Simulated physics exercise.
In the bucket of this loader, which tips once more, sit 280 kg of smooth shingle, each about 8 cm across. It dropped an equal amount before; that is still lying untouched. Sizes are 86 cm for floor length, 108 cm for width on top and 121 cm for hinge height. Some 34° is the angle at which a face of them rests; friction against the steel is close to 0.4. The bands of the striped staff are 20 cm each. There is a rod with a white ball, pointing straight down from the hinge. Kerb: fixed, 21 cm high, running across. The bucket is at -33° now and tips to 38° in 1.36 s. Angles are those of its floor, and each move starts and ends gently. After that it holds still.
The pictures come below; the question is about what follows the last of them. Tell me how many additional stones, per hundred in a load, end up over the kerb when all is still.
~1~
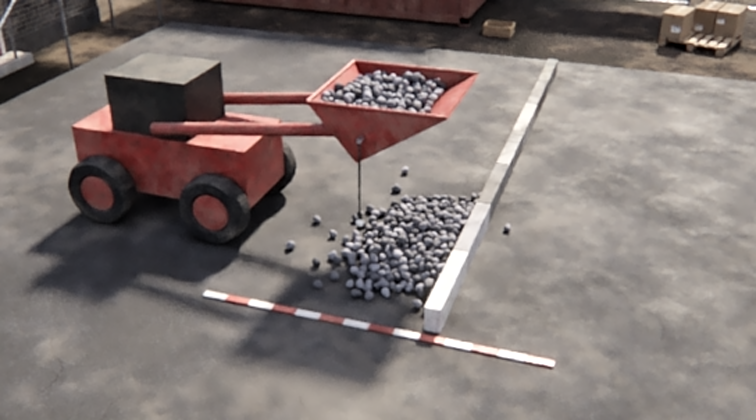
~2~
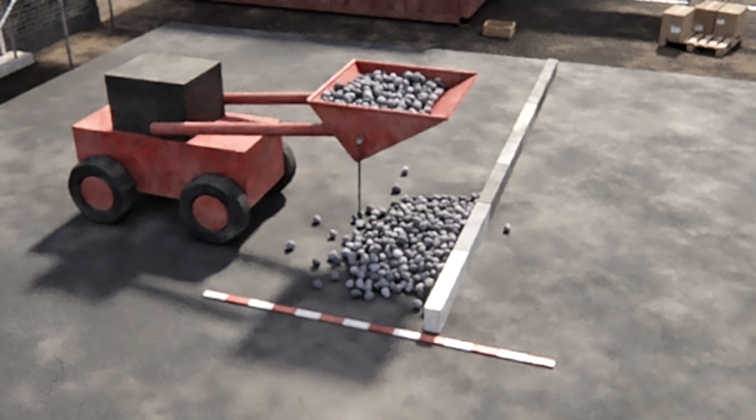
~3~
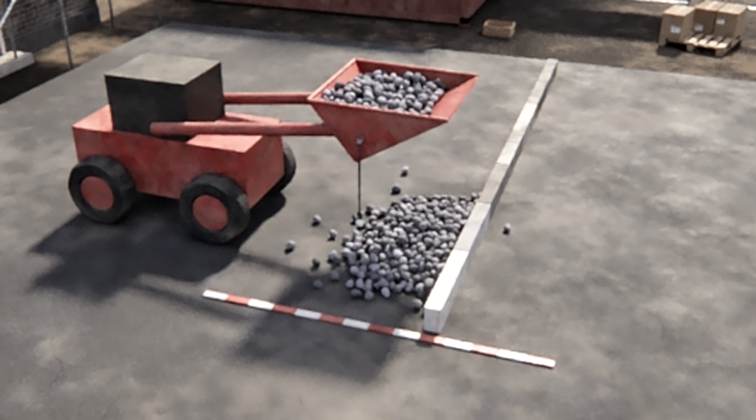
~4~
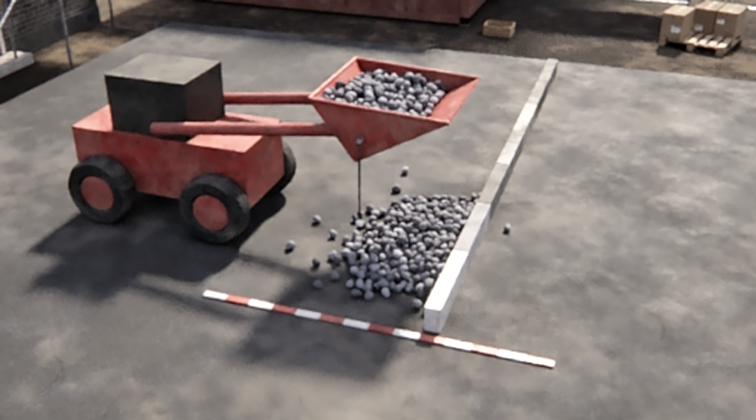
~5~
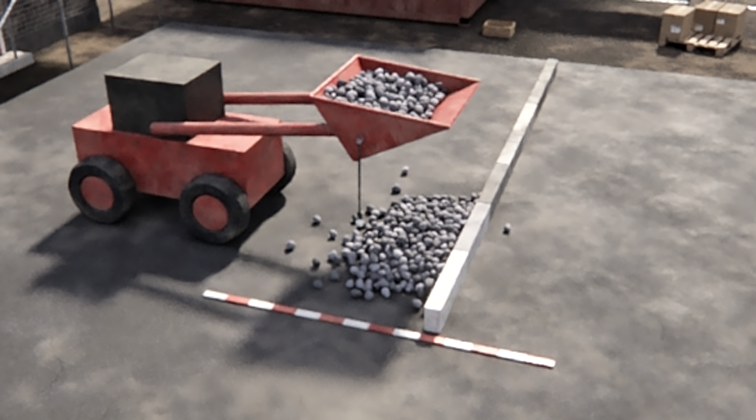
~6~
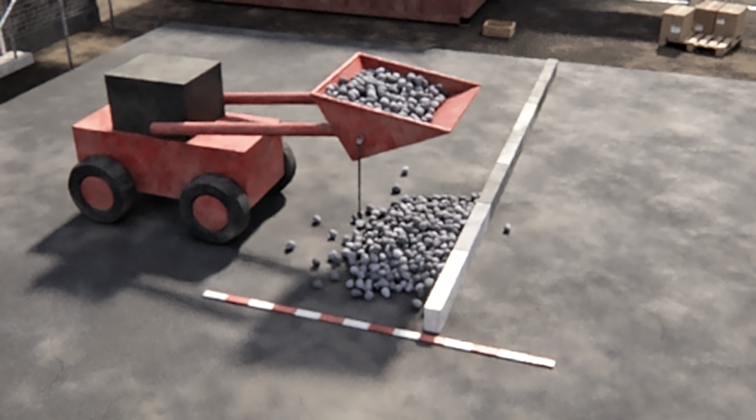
Some 68 in every hundred.
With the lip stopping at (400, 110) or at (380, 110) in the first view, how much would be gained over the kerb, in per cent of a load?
Around 10 percent, then around 5 percent.
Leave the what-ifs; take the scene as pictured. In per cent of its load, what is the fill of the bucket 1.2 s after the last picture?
Reading: Near 45 % of the load.
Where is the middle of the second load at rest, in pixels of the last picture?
I'd point to about (505, 256).
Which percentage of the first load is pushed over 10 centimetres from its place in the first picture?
I'd put it at about 0 per cent.
Then, 0.7 s after the last picture the floor is at 27°; in per cent of one load, 100 in the bucket, 100 on this side of the kerb; the foremost stones are at (462, 243).
Then, 1.2 s after the last picture the floor is at 38°; in per cent of one load, 45 in the bucket, 146 on this side of the kerb, 9 over the kerb; the foremost stones are at (506, 239).
Then, 1.5 s after the last picture the floor is at 38°; in per cent of one load, 5 in the bucket, 147 on this side of the kerb, 48 over the kerb; the foremost stones are at (568, 262).
Then, 4.1 s after the last picture the floor is at 38°; in per cent of one load, 0 in the bucket, 131 on this side of the kerb, 69 over the kerb; the foremost stones are at (680, 300). Net gain over the kerb, 68.
